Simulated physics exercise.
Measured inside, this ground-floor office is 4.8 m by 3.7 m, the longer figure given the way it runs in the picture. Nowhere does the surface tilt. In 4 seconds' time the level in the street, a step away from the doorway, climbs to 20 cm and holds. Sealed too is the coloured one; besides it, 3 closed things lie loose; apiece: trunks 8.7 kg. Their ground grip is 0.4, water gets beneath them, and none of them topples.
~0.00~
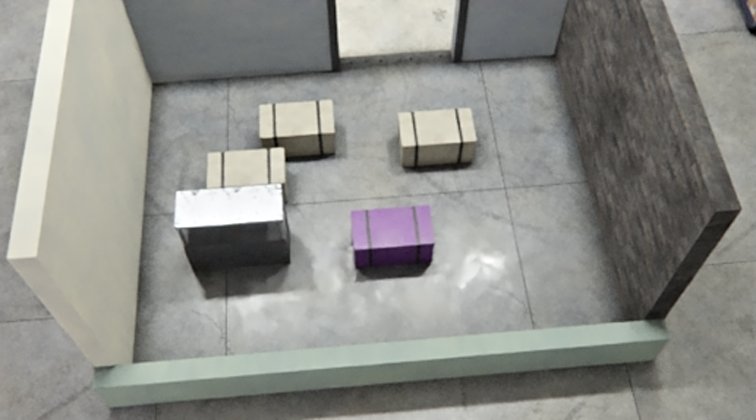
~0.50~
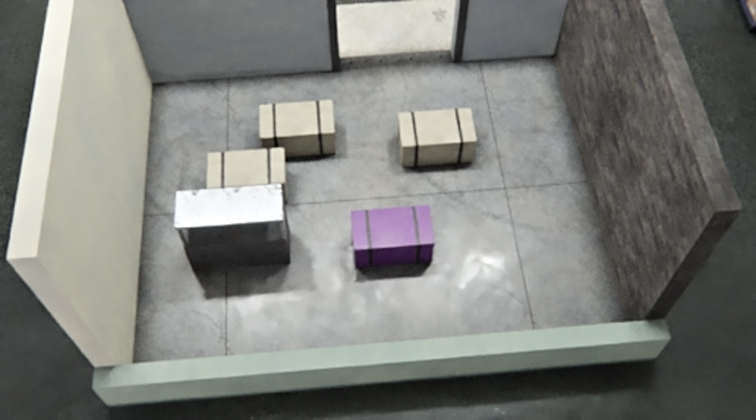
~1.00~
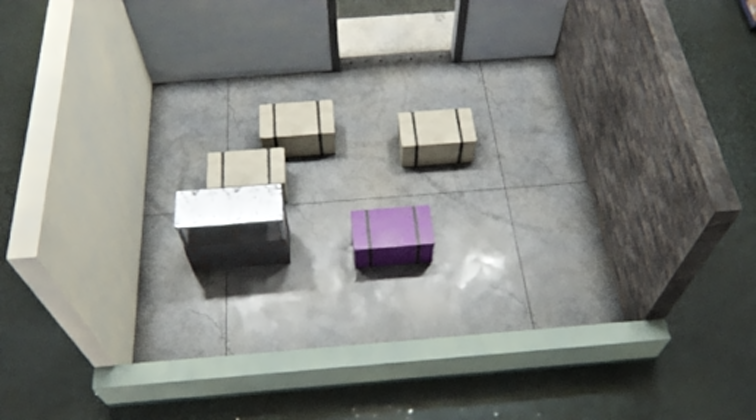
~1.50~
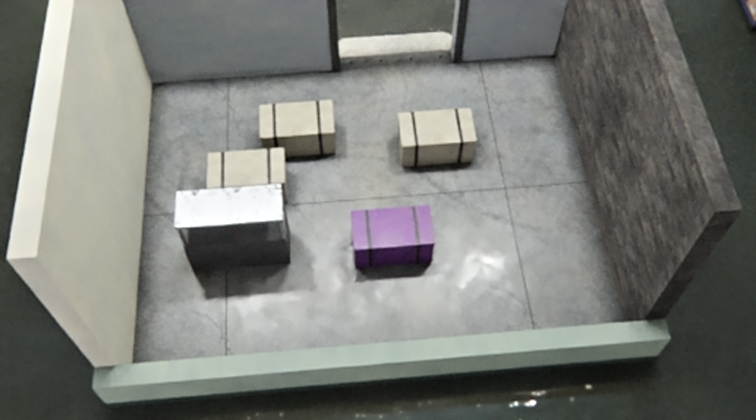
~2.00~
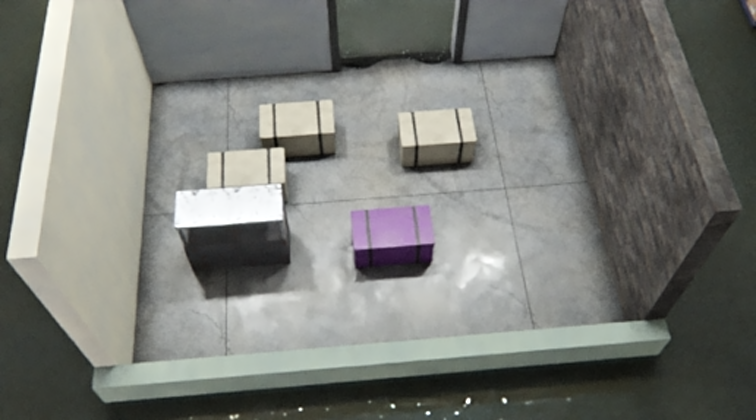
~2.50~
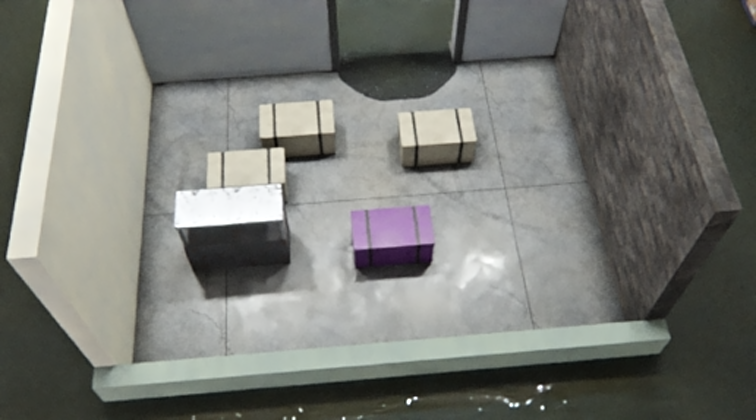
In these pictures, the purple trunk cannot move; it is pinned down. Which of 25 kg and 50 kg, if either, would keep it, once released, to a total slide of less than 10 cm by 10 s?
Only 50 kg.
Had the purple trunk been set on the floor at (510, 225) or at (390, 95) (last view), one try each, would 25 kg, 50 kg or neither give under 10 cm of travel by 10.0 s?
In that order: Just the heavier works; no load works.
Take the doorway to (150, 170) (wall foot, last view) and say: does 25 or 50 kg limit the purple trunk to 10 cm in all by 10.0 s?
In that case the lighter option suffices.
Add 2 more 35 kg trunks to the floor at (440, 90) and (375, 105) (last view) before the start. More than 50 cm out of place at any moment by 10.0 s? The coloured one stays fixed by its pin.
Results: Threshold exceeded; threshold exceeded.
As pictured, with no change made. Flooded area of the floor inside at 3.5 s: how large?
Somewhere around 2.0 m2, roughly.
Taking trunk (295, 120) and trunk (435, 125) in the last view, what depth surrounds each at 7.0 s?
Around 3 cm and 11 cm.
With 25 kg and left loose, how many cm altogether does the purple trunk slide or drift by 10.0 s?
Close to 140 centimetres all told.
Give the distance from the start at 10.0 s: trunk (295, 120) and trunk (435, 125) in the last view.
100 cm and 200 cm respectively.
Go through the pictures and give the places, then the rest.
The purple trunk at (392, 227), on the bottom; 0.0 m2 under water; 0 of 4 have shifted, in the first picture.
The purple trunk at (392, 227), on the bottom; 0.0 m2 under water; 0 of 4 have shifted, in the second picture.
The purple trunk at (392, 227) rests on the ground; water covers 0.0 m2; 0 of 4 have shifted, in the third picture.
The purple trunk at (392, 227) rests on the ground; water covers 0.0 m2; 0 of 4 have shifted, in the fourth picture.
The purple trunk at (392, 227), on the bottom; 0.0 m2 under water; 0 of 4 have shifted, in the fifth picture.
The purple trunk at (392, 227), on the bottom; 0.5 m2 under water; 0 of 4 have shifted, in the sixth picture.
After 3.5 s the purple trunk would be 0 cm from its start with 25 kg and 0 cm from its start with 50 kg; 0 cm of water round it then.
After 4.5 s the purple trunk would be 0 cm from its start with 25 kg and 0 cm from its start with 50 kg; 3 cm of water round it then.
After 7.0 s the purple trunk would be 72 cm from its start with 25 kg and 0 cm from its start with 50 kg; 4 cm of water round it then.
After 10.0 s the purple trunk would be 108 cm from its start with 25 kg and 0 cm from its start with 50 kg; 10 cm of water round it then.
